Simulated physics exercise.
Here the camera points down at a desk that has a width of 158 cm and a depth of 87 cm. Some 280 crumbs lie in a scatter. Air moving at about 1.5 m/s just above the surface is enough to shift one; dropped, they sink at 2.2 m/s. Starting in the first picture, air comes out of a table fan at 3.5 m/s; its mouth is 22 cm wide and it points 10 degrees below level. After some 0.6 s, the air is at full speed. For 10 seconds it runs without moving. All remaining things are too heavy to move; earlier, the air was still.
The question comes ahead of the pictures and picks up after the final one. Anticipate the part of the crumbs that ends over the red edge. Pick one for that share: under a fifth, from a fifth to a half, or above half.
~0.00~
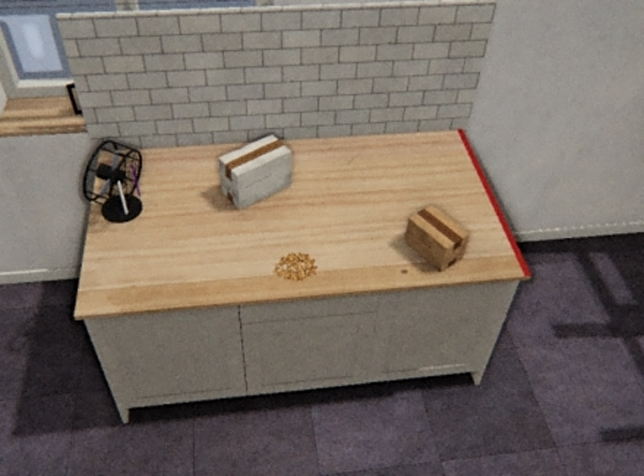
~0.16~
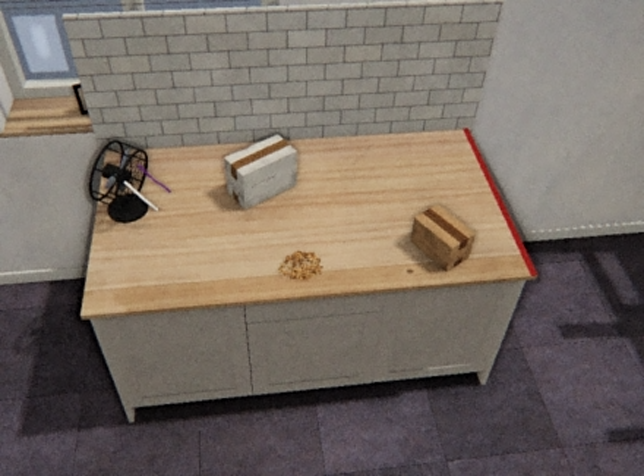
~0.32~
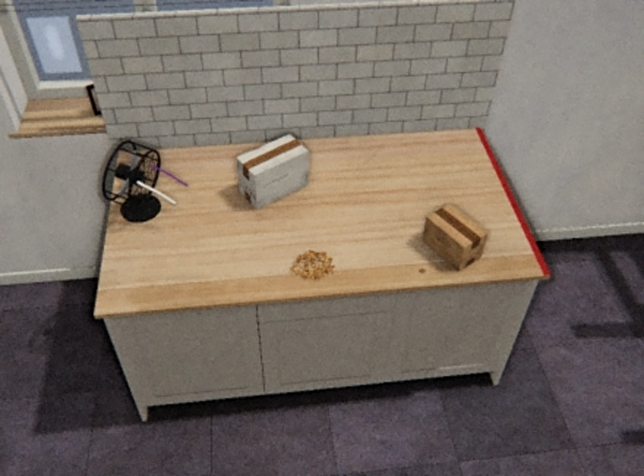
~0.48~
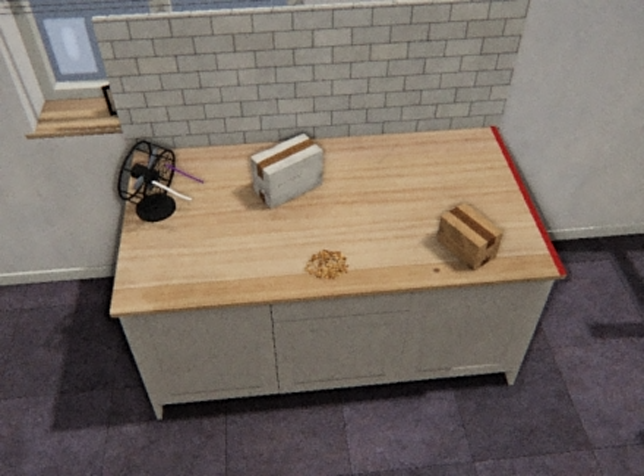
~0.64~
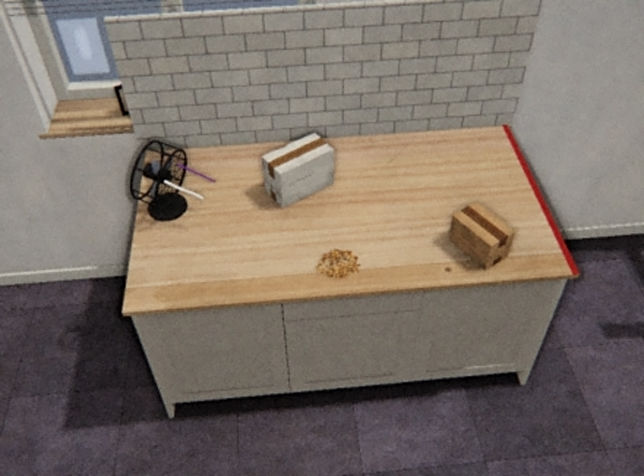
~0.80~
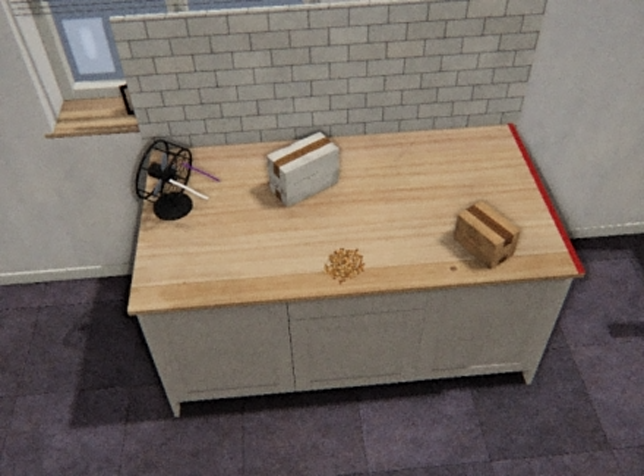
Under one fifth.
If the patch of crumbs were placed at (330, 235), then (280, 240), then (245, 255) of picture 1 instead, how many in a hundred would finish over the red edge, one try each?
60 %, 30 %, 0 %.
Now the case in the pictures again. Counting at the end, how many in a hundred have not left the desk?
About 0 percent of them remain.
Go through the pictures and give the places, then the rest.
In the first picture, the middle of the crumbs is near (296, 268), none has stirred yet and the mouth of the table fan is at (113, 175).
In the second picture, the middle of the crumbs is near (302, 267), none has stirred yet and the red edge is centred on (499, 194).
In the third picture, the middle of the crumbs is near (314, 267), none has stirred yet, the top of a box is at (273, 153) and the top of a box is at (457, 224).
In the fourth picture, the middle of the crumbs is near (328, 266) and none has stirred yet.
In the fifth picture, the middle of the crumbs is near (339, 265) and none has stirred yet.
In the sixth picture, the middle of the crumbs is near (346, 264), the farthest in sight from the table fan is at (363, 271) and about 10 % have left their places.
After 2.0 s, 0 % are over the red edge; 100 % have settled or left.
After 3.2 s, 0 % are over the red edge; 100 % have settled or left.
After 5.5 s, 0 % are over the red edge; 100 % have settled or left.
After 10.0 s, at the end, 0 % are over the red edge.
